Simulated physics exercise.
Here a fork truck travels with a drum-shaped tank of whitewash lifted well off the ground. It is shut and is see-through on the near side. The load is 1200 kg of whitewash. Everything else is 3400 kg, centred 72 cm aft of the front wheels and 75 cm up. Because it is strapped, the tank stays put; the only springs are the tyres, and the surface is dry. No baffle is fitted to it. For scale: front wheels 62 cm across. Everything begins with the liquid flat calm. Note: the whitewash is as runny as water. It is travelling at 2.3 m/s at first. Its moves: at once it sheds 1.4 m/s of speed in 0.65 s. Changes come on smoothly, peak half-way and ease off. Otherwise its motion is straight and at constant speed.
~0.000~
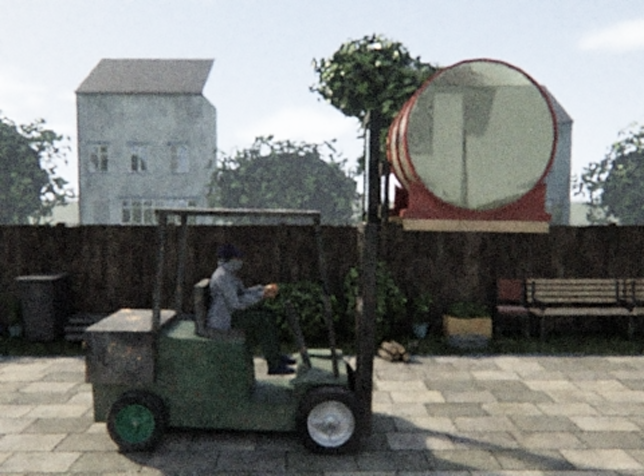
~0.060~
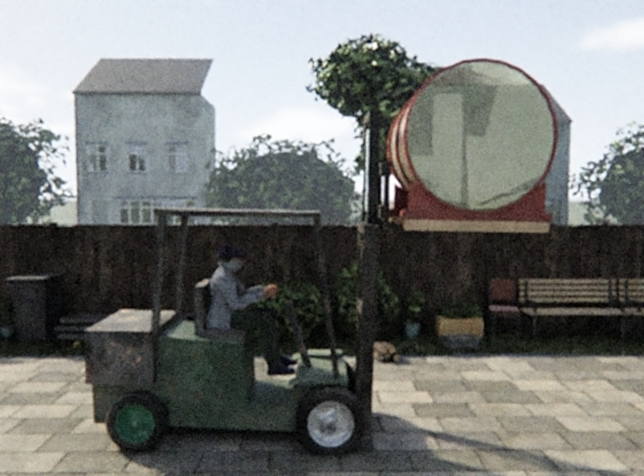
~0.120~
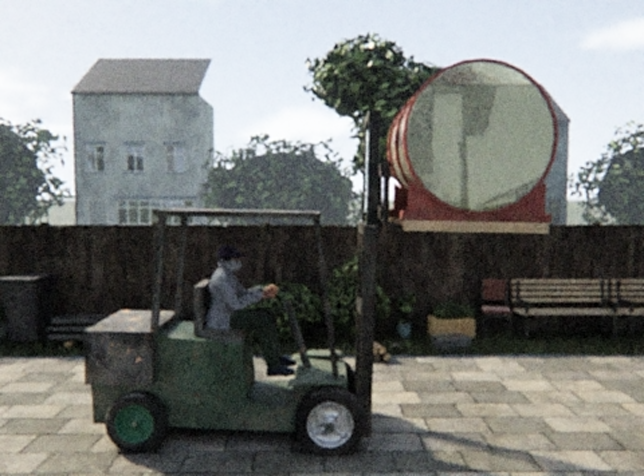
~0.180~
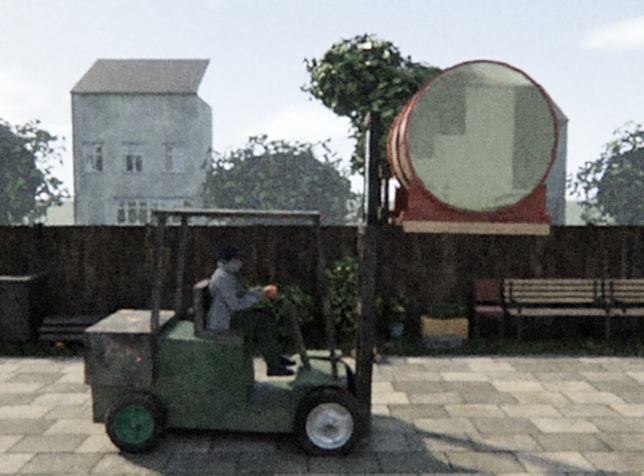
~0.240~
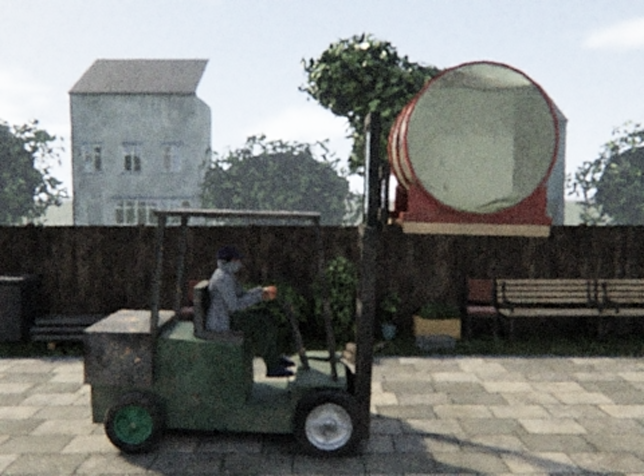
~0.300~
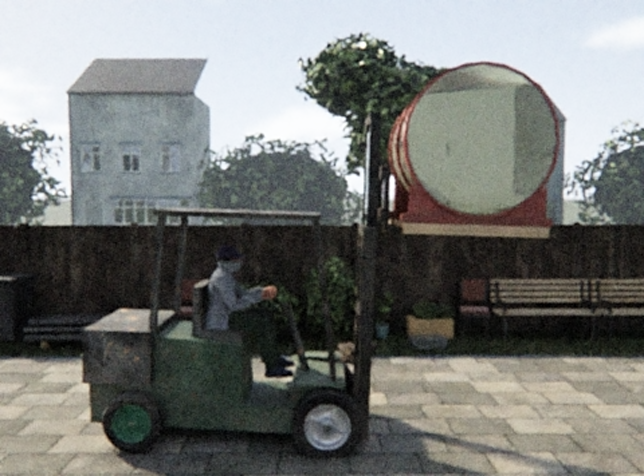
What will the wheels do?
By the end it has capsized.
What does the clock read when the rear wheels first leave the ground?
I'd put it around 0.35 s.
After 0.35 s the lean is 1° nose down, the rear 2 cm in the air; the liquid stands 95 cm at the back and 102 cm at the front.
After 0.80 s the lean is 8° nose down, the rear 23 cm in the air; the liquid stands 92 cm at the back and 103 cm at the front.
After 1.25 s the lean is 16° nose down, the rear 46 cm in the air; the liquid stands 98 cm at the back and 103 cm at the front.
After 2.15 s it has passed 50° nose down and is going over.
